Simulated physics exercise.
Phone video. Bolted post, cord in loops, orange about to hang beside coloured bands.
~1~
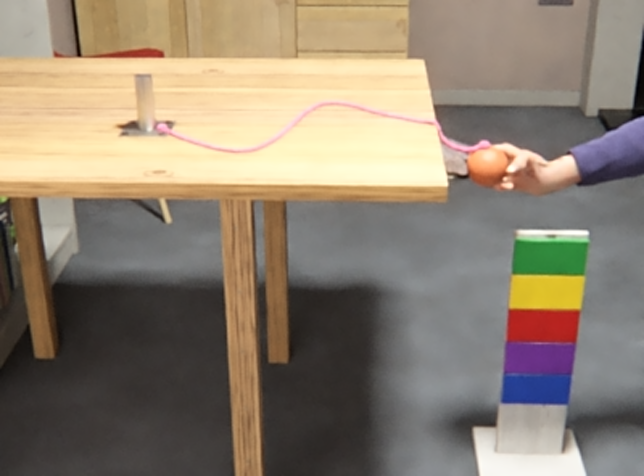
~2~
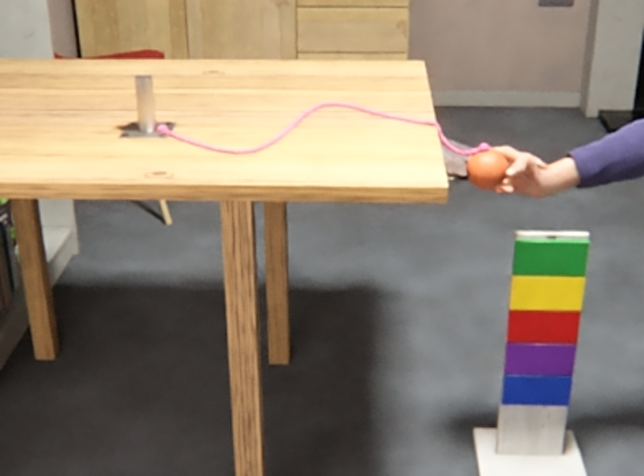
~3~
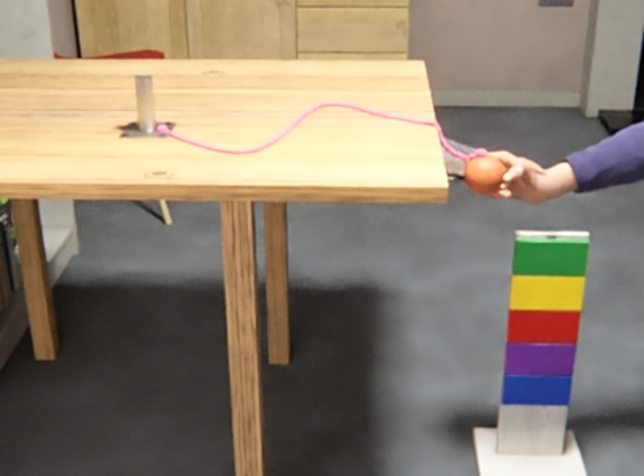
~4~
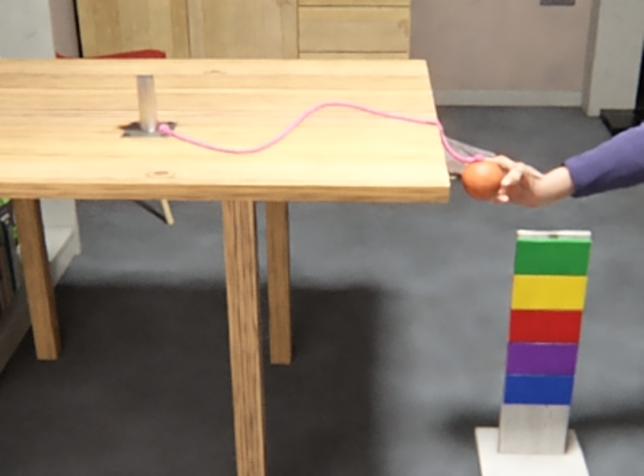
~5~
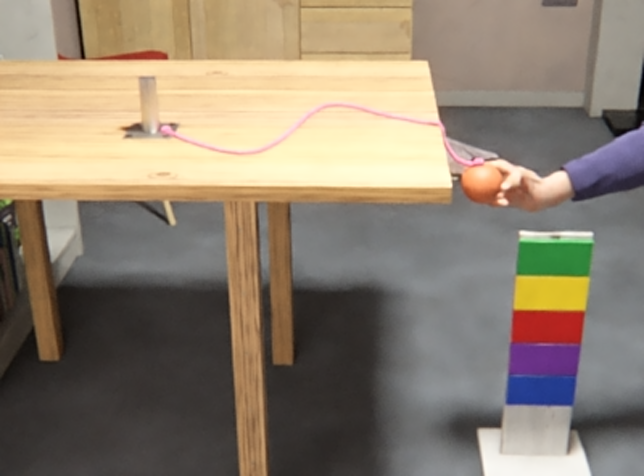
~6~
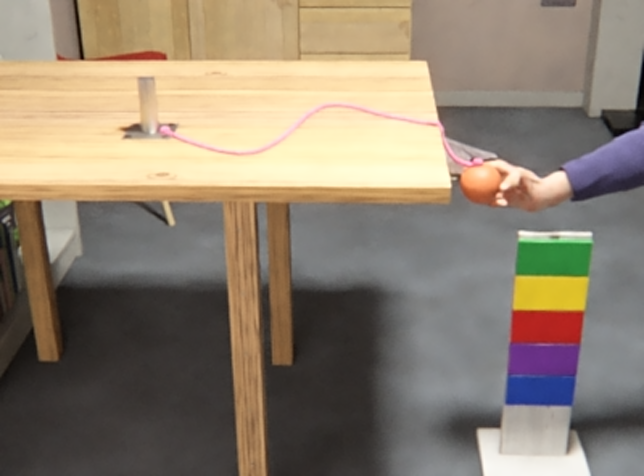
A hand holding an orange ball on a pink cord beyond the table's right edge, lowering it slightly above coloured bands.
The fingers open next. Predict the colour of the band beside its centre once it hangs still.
I would predict red.
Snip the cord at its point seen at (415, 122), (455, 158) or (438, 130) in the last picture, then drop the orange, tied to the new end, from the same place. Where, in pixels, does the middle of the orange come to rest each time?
I'd expect it near (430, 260) on the first try, near (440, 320) on the second and near (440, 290) on the third.
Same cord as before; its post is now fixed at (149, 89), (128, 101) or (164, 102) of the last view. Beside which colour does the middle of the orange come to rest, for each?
Taking each post in turn, it's yellow, then yellow, then red.
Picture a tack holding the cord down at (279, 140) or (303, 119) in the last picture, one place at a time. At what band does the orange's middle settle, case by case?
Each in turn comes out as yellow, green.
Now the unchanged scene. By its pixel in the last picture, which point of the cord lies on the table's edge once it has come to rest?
It lies at about (323, 107).
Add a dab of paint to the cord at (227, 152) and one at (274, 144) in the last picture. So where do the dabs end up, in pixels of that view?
First one close to (258, 131), second close to (314, 131).
Early on, orange near (423, 319); level with red.
Midway, orange near (439, 334); level with red.
Finally, orange near (433, 336); level with red. Its centre hangs level with the red band.
